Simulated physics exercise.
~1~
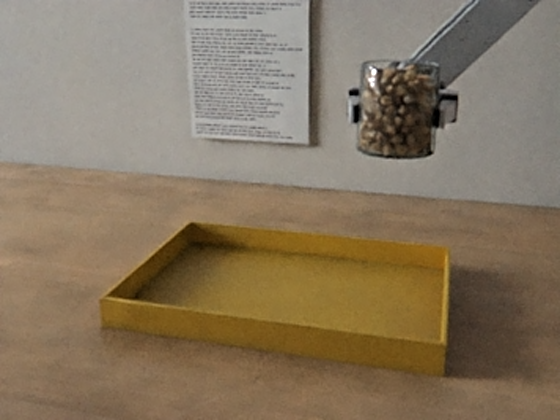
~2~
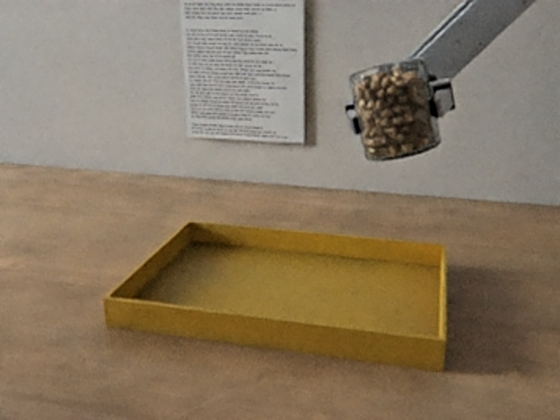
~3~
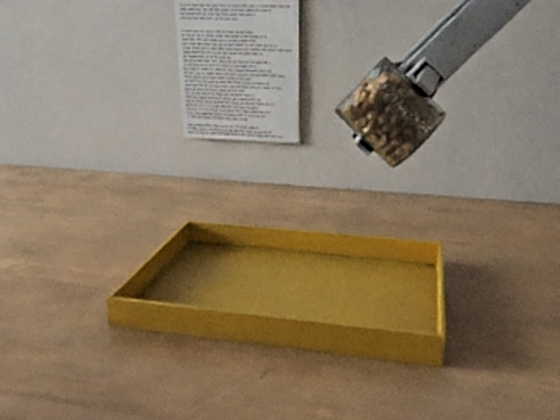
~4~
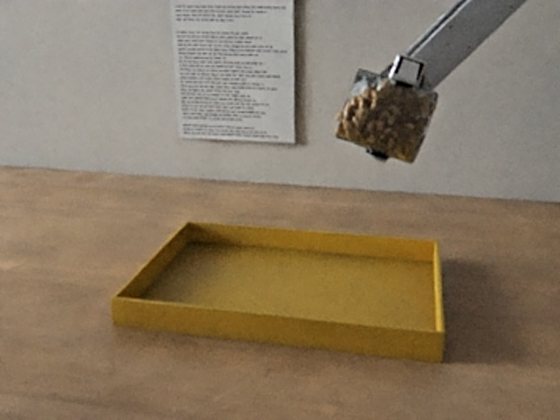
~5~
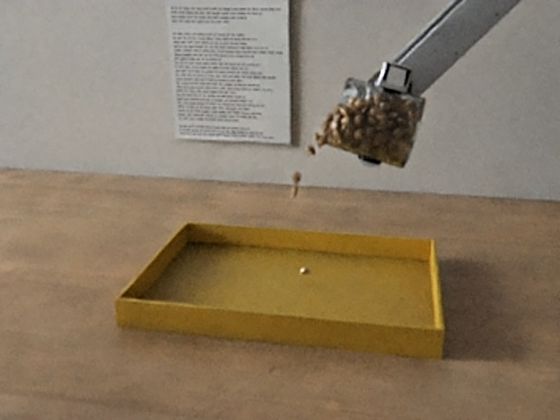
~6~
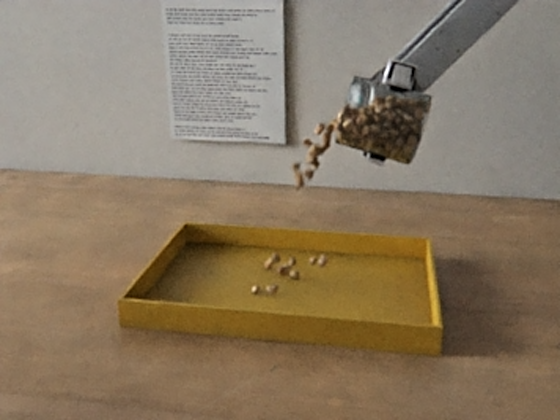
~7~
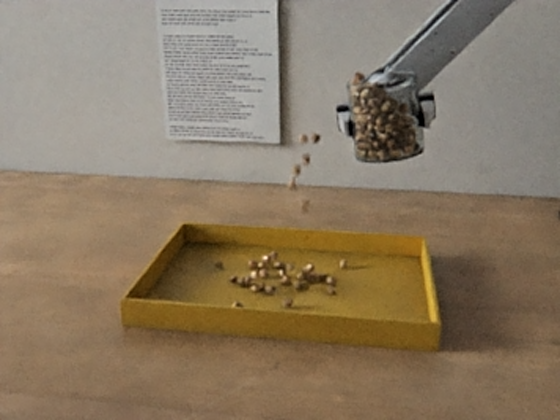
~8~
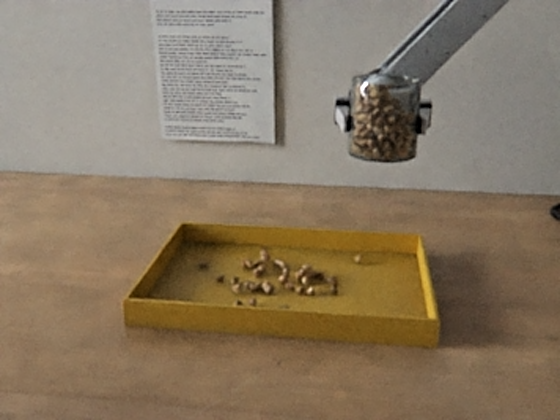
On a wooden table against a pale wall with a printed sheet, a robotic arm tips a clear cup of dried beans over a yellow tray, spilling some into it, then turns the cup upright again, with most of the beans still inside and a small scatter lying in the tray.
